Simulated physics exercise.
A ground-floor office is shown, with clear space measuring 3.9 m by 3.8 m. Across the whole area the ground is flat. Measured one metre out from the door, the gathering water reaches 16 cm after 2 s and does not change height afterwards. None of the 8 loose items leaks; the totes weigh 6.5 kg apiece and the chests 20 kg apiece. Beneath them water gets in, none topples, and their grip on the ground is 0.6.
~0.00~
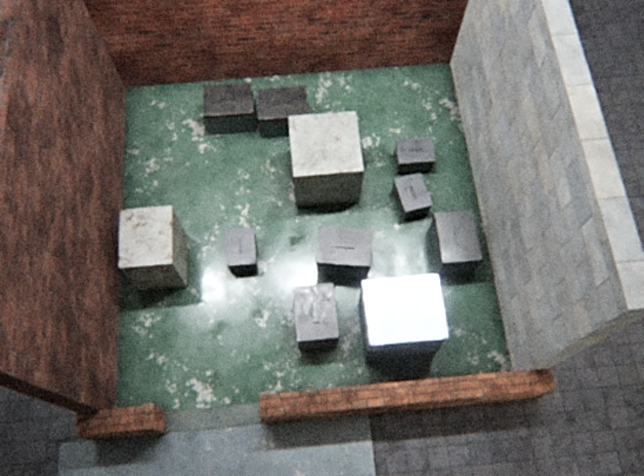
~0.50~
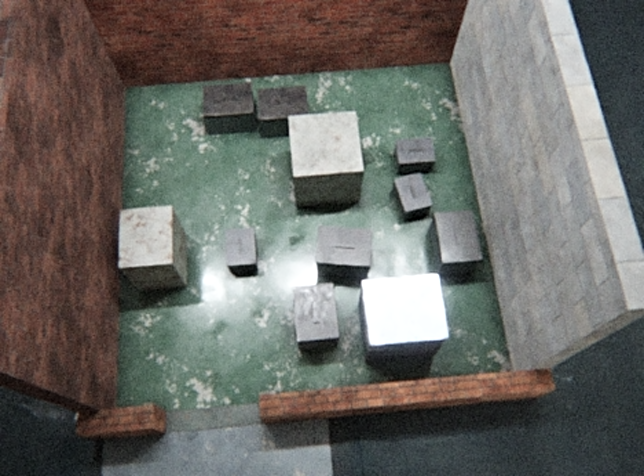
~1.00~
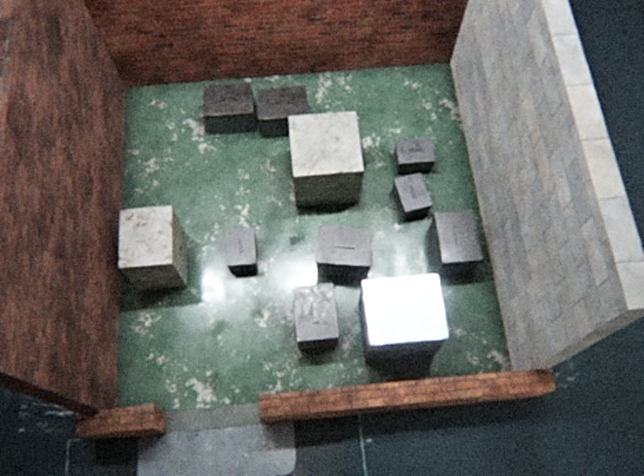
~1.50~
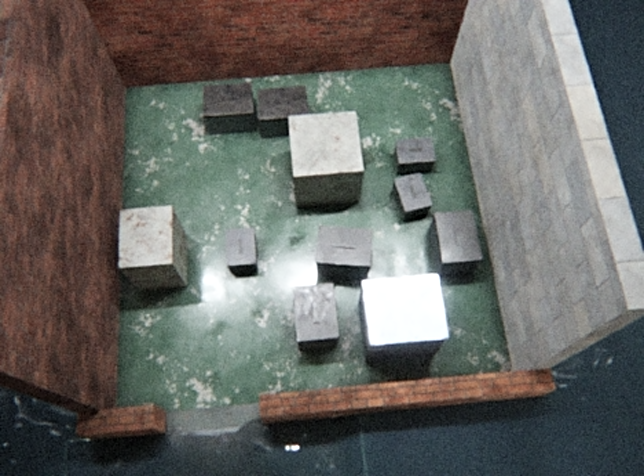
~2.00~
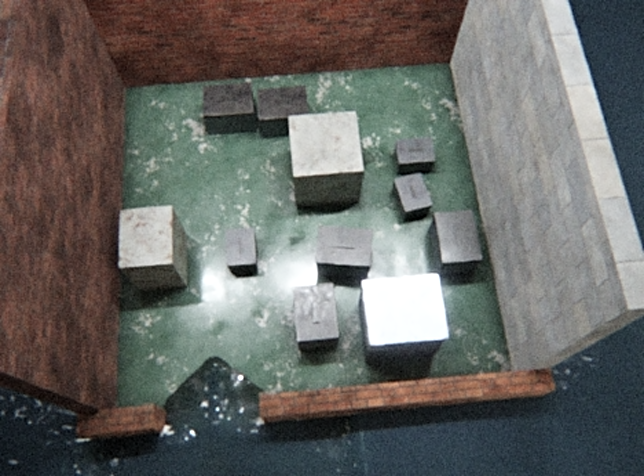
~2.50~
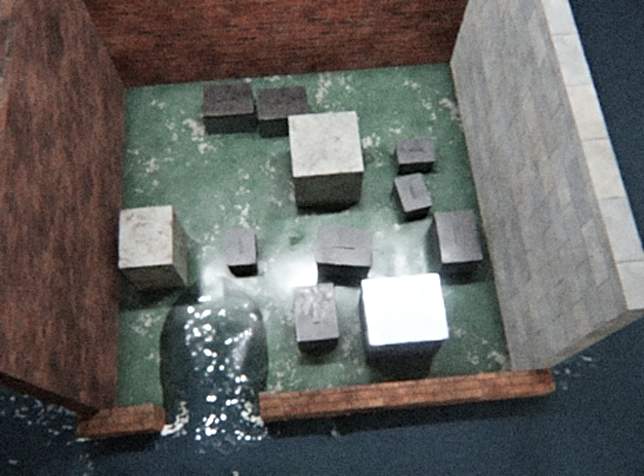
A ground-floor office with a green, pale-flecked floor is seen from high above its front, between red-brown brick walls at left and back and a pale wall at right. Dark grey blocks stand around larger pale ones at left and centre and a glaring white one at front right. Under a still camera, dark water covers the paving outside, then pushes glinting through the front gap, while the blocks stay put.
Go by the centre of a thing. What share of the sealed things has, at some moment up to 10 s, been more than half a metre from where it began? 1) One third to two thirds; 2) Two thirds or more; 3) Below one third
The answer is 3.
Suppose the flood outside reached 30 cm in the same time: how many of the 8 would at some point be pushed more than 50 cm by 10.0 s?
The count would be 6.
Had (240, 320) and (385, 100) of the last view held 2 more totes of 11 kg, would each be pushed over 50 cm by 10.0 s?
Above the limit, then inside the limit.
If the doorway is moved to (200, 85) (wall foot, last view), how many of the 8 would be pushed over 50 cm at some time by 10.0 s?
The count would be 2.
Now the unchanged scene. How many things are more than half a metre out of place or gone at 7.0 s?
I get 1.
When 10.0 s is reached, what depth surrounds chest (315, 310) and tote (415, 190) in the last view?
First about 4 cm, second about 3 cm.
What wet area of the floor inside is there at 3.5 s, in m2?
At that time the wet patch spans about 4.0 m2.
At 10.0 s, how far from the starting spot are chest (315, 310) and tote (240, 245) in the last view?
They've ended up 0 cm and 140 cm away, in that order.
After 3.5 s 0 of 8 are over 50 cm from their spots; 0 afloat.
After 4.5 s 1 of 8 are over 50 cm from their spots; 0 afloat.
After 7.0 s 1 of 8 are over 50 cm from their spots; 1 afloat.
After 10.0 s 1 of 8 are over 50 cm from their spots, and 1 have been at some point; 1 afloat.
